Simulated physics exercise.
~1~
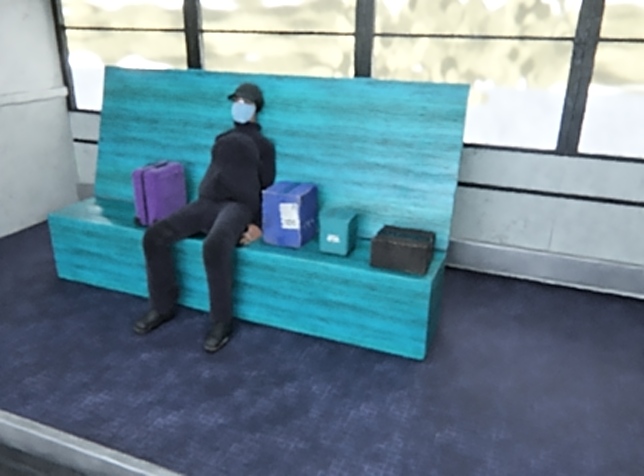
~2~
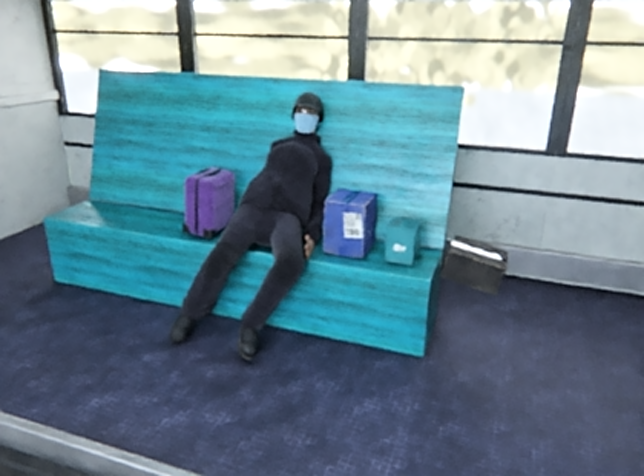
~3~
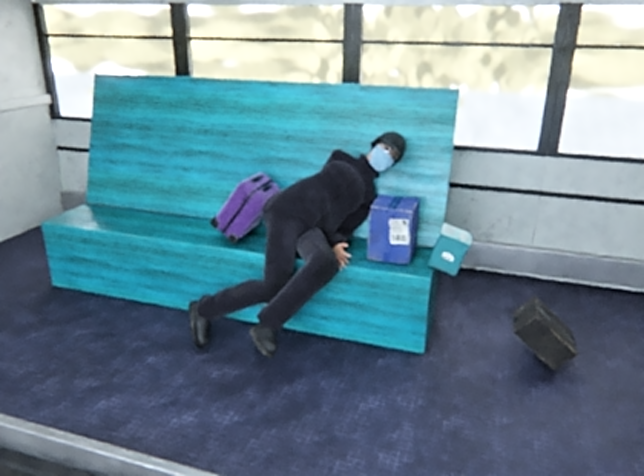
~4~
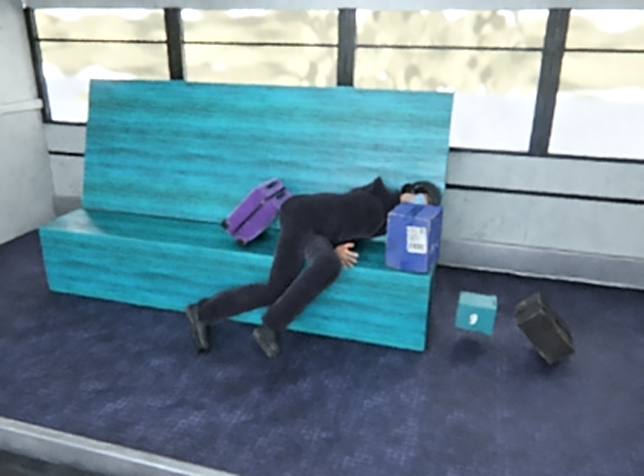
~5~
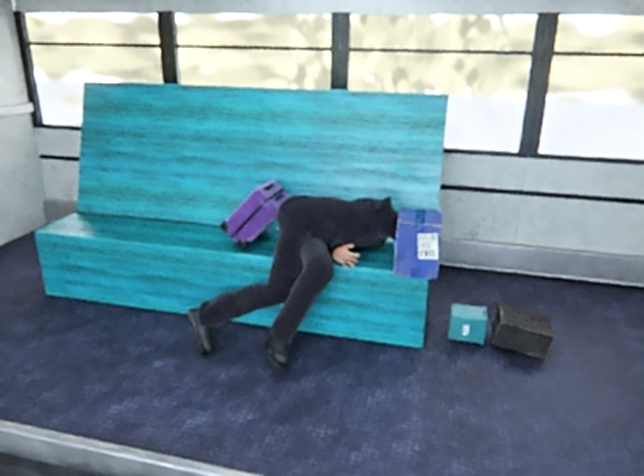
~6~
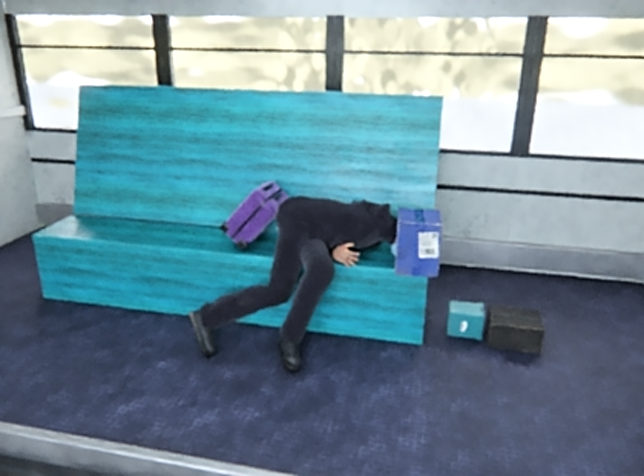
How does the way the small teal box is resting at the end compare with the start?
At the start it sits upright on the bench, and at the end it lies on its side on the floor.
